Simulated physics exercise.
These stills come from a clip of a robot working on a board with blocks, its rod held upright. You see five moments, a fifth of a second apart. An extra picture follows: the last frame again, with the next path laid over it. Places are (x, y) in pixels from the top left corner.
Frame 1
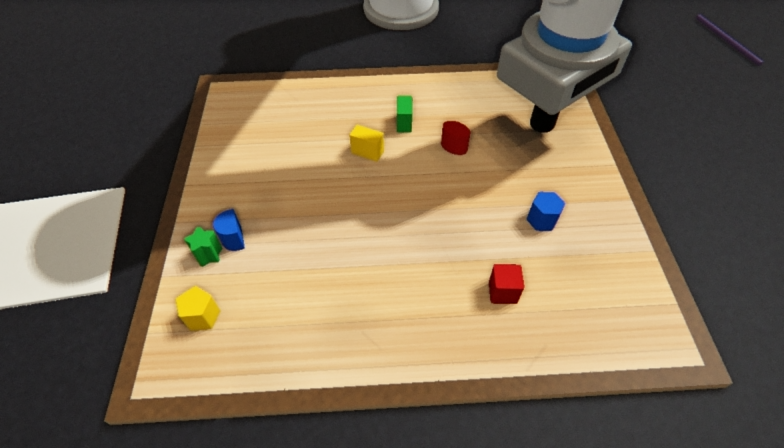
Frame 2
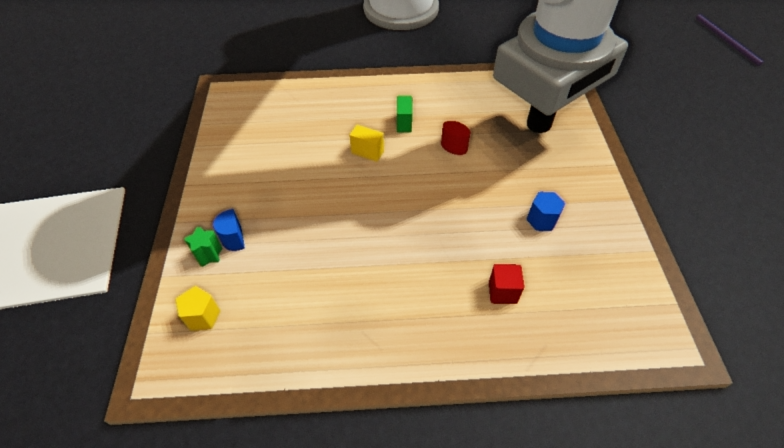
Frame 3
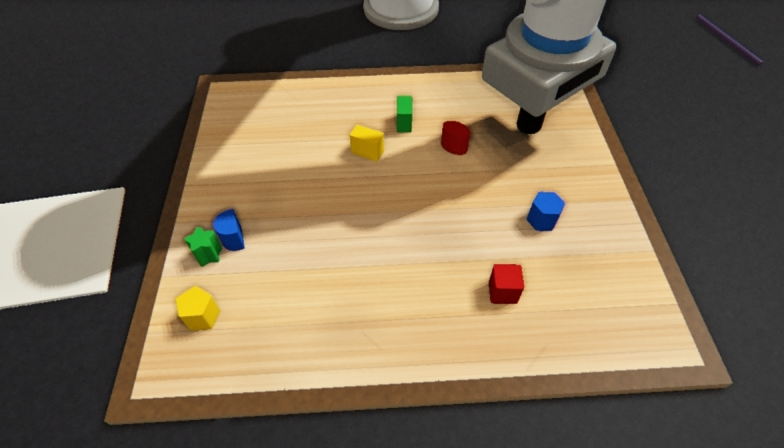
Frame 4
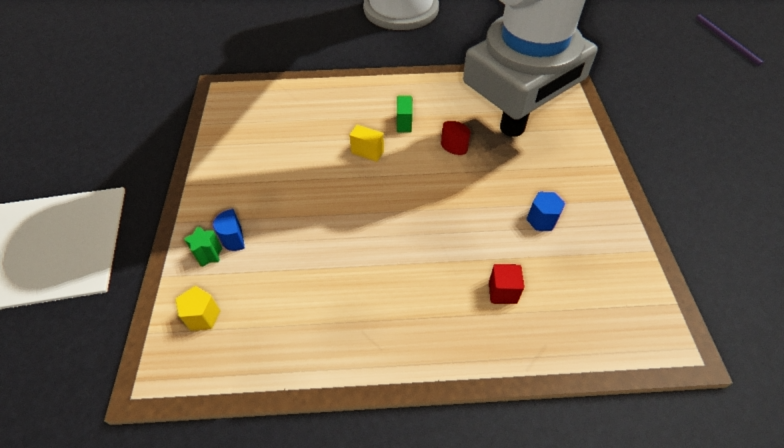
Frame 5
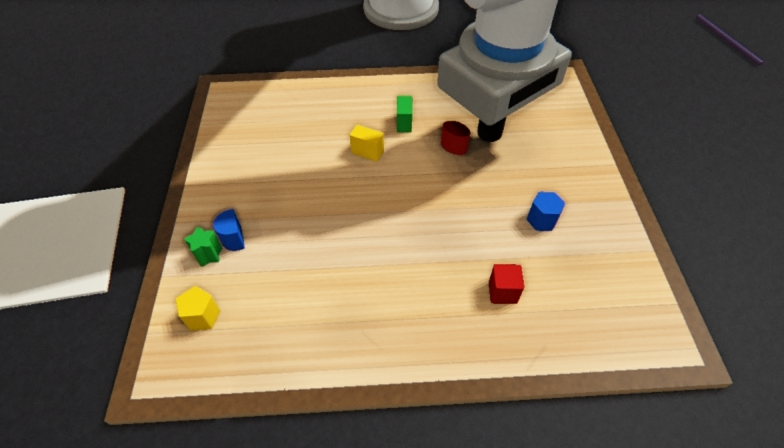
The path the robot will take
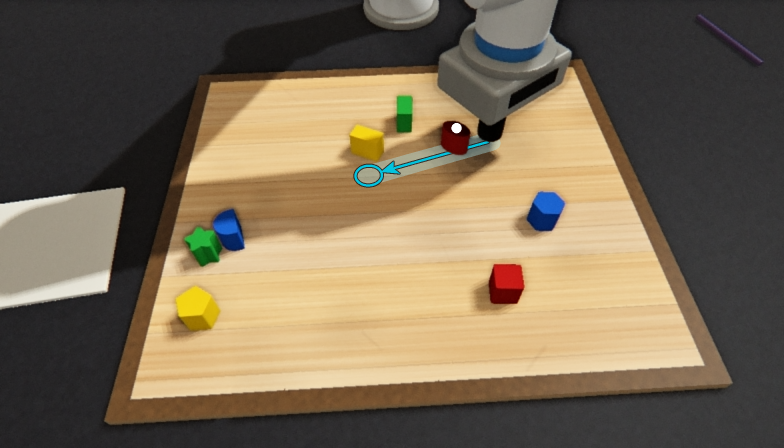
We see a robot arm above a wooden board scattered with red, blue, green and yellow blocks. Its dark-tipped rod stays nearly still, then moves left across the board's upper right toward the dark red block, while the blocks remain still.
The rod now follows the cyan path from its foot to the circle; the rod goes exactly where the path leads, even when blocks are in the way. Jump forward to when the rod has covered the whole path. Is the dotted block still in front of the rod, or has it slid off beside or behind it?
It slips away.
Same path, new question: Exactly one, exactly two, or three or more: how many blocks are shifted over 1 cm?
There will be one block that moves more than 1 cm.
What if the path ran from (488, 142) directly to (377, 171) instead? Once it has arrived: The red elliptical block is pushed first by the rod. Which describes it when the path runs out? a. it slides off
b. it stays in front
a: It slides off.
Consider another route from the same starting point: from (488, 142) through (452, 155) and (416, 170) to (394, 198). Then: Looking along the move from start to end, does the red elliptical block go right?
In short: Yes.
The drawn path runs from (488, 142) to (369, 175); the dot is on the red elliptical block.
The first path, step by step. One third of the way, rod at (449, 145); red elliptical block at (428, 129), turned 60° clockwise.
Two thirds of the way, rod at (409, 157); red elliptical block at (409, 128).
At the end, rod at (368, 168); yellow oblong not moved; red elliptical block at (409, 128), turned 135° clockwise.
